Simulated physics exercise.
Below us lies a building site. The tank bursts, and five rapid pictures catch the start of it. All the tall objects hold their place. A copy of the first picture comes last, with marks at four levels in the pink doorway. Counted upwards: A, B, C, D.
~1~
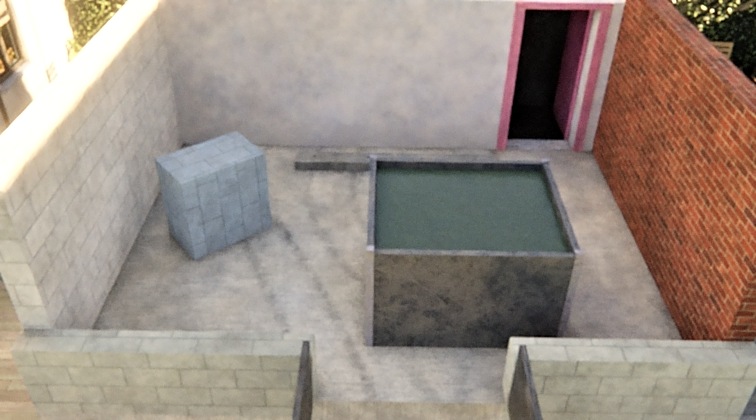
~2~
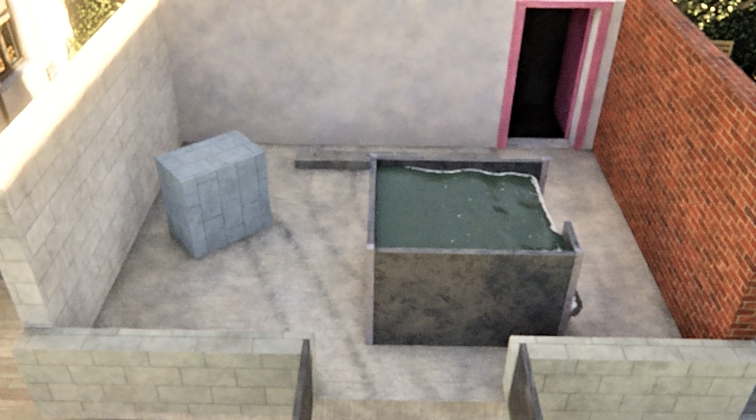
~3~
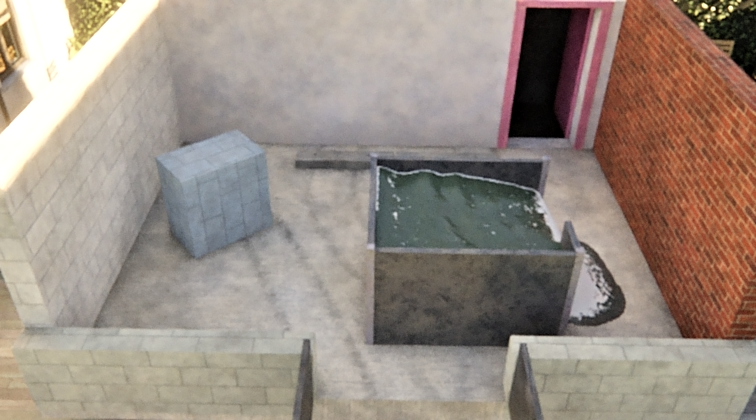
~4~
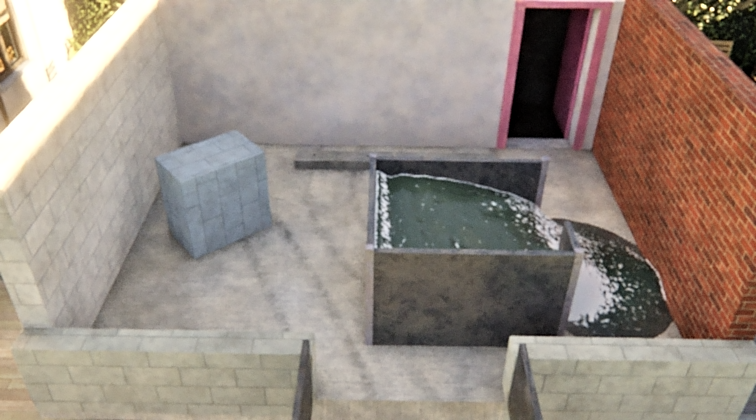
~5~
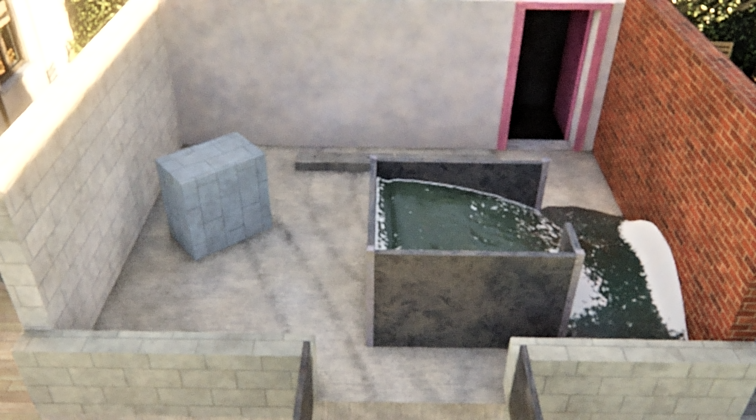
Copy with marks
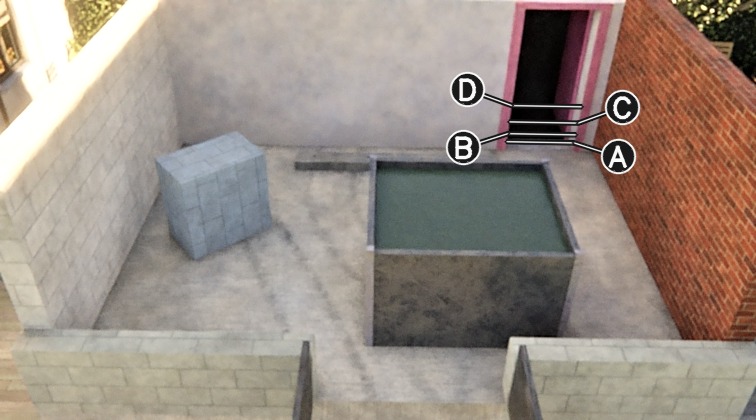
A walled building site with a concrete floor is seen from above by a still camera. A pale blue-grey block stands at left, a dark tank of green water right of centre, a pink-framed doorway behind and a red brick wall at right. The tank's water drops and sloshes as it pours out the right side, spreading in a foaming sheet across the floor to the brick wall.
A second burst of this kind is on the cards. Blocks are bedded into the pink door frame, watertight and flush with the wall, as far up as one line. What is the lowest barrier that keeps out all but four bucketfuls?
The limit is C.
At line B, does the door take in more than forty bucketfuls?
No, less.
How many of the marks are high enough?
Two of the four.
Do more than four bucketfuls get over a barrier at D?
No, not at all.
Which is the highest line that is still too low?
Here it is line B.
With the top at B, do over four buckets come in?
Yes.
In white, A at (540, 142); B at (541, 134); C at (543, 122); D at (546, 106); from the bottom up A, B, C, D.
With A, dozens of bucketfuls pour in.
With B, about 14 bucketfuls get in.
With C, a bucket or two gets in.
With D, nothing gets over.
